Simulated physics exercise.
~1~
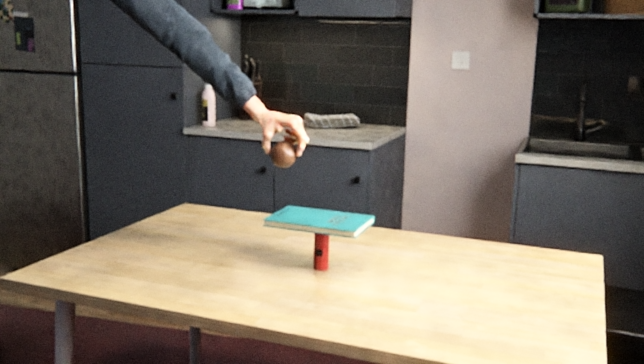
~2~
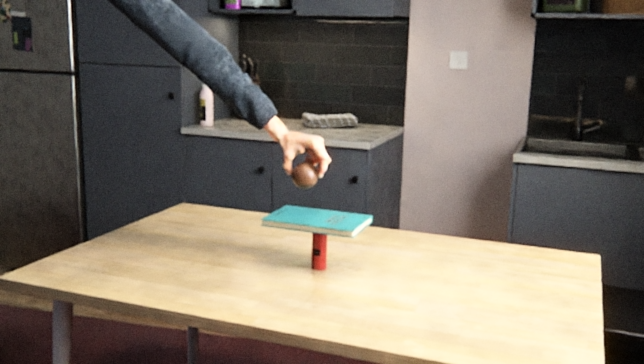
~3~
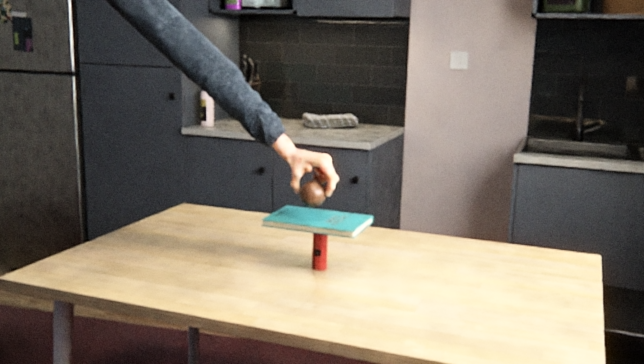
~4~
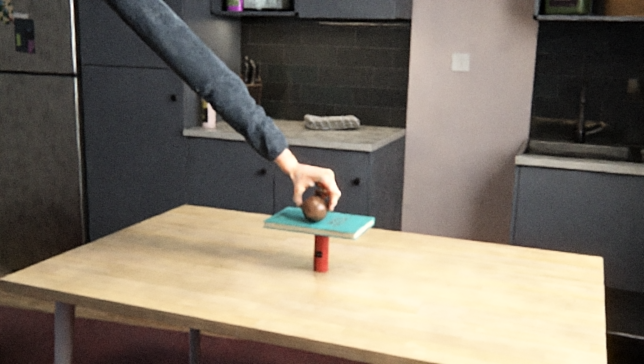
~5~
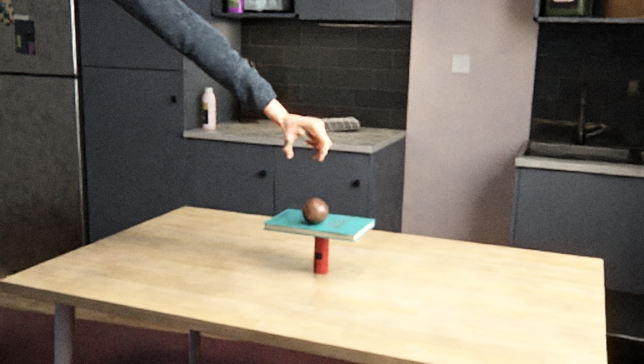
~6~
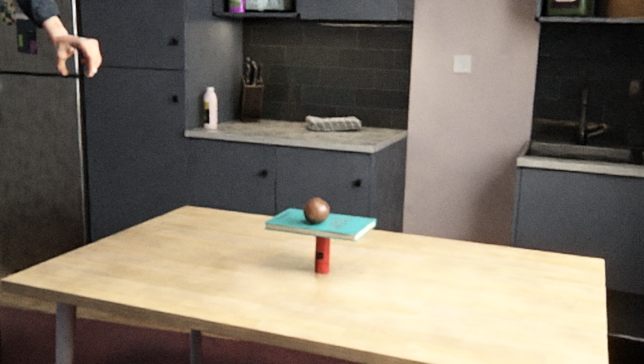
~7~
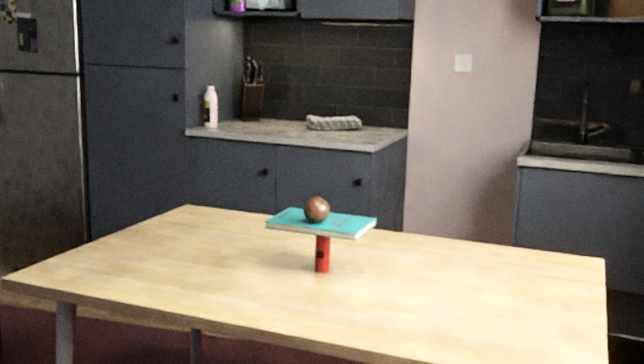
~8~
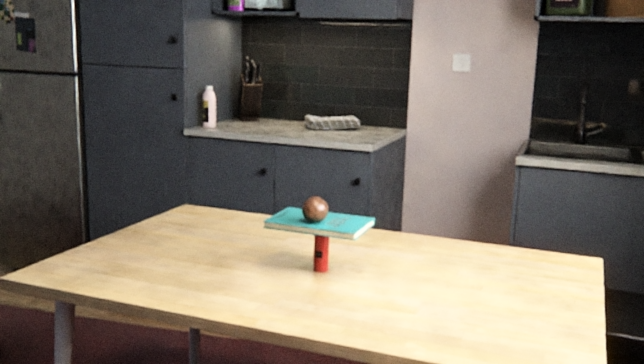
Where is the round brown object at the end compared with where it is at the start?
At the start it is held in the hand above the turquoise book. By the end it is lower and slightly farther right, resting on top of the book with no hand holding it.
To begin with, a hand reaches in from the upper left, holding a round brown object above a turquoise book that rests flat on a small red shaker on a wooden kitchen table. The hand moves a little to the right and lowers the round object until it sits on top of the book. The fingers then let go, and the arm draws back up and to the left until it is out of view. The round object stays where it was set down, and the stack remains balanced and upright.
